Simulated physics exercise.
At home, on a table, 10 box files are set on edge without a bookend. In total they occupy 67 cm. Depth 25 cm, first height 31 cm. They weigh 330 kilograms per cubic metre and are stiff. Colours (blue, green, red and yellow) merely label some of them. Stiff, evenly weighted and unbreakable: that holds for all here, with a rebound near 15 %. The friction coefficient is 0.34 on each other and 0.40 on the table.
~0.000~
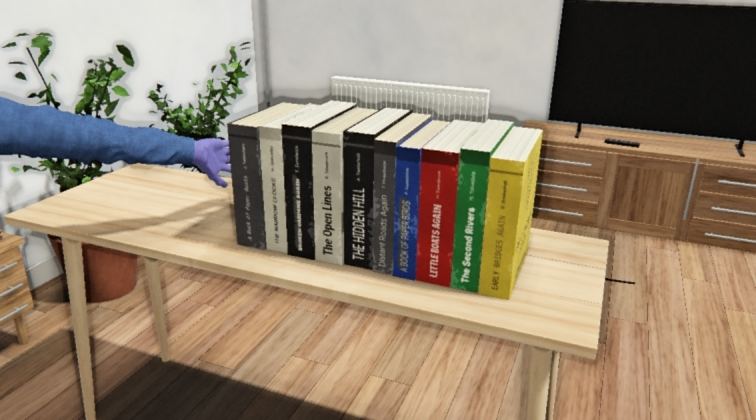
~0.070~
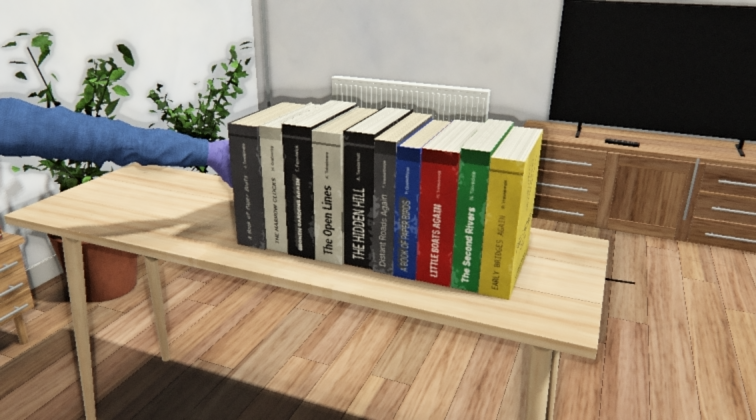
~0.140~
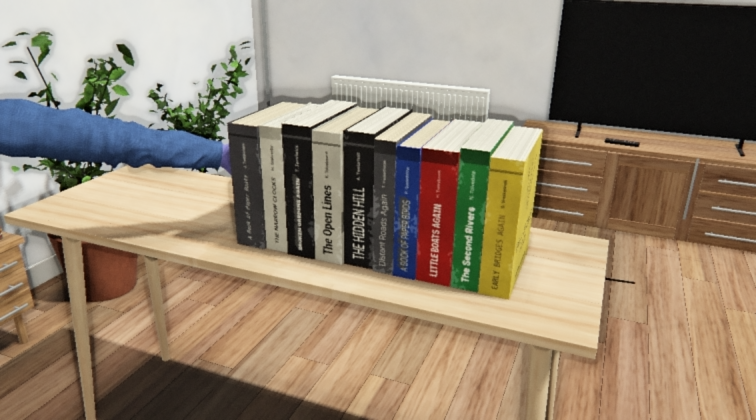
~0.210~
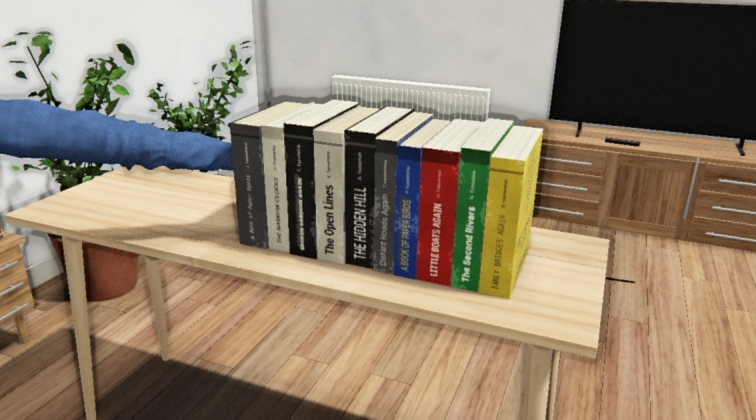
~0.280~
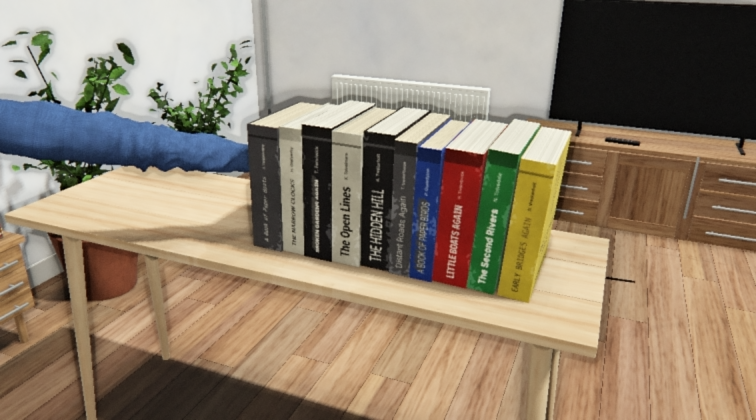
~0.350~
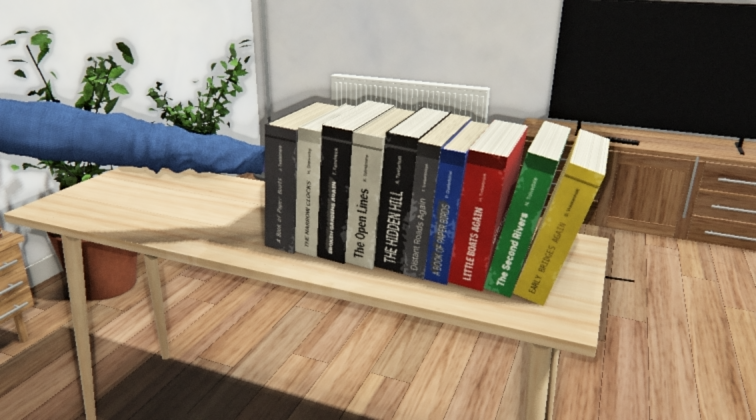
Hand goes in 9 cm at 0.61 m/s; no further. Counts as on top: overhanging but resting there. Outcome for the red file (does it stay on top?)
Holds.
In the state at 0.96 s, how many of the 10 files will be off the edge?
Number at that point: 2 in total.
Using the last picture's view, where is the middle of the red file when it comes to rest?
In the last picture it comes to a stop at about (591, 268).
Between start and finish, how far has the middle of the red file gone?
Start and end lie near 35 cm apart.
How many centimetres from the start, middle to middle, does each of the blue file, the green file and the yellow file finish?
The blue one ends 20 cm from where it began, the green one 100 cm, and the yellow one 100 cm.
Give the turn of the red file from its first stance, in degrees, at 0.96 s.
I'd put it at roughly 90 degrees away from its starting angle.
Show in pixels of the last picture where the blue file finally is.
About (524, 227).
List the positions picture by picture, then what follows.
In the first frame (each place is the centre of the face we see best), hand (210, 155) 12 cm from the first; red file (436, 220); yellow file (500, 232); blue file (406, 216); all in place.
The second frame shows hand (224, 156) 8 cm from the first; red file (436, 220).
The third frame shows hand 37 mm from the first; red file (436, 220).
The fourth frame shows hand 6 mm in; red file (436, 219).
The fifth frame shows hand 49 mm in; red file (456, 221) moved 42 mm; green file (491, 225) tilted 4°; 10 have shifted.
The sixth frame shows hand 9 cm in; red file (476, 223) tilted 4°; yellow file (556, 238) tilted 14°; green file (519, 229) tilted 11°; 10 have shifted.
By 0.42 s, none of the 10 files off the edge, 10 disturbed; red file tilted 13°; yellow file tilted 28°.
By 0.68 s, 1 of the 10 files off the edge; red file tilted 33°; yellow file on its side.
By 0.96 s, 2 of the 10 files off the edge; red file on its side; green file upside down.
When it is over (1.4 s), 2 of the 10 files off the edge; red file on its side; green file on its side; yellow file on its side. In pixels of the last frame, middles, red file near (591, 268).
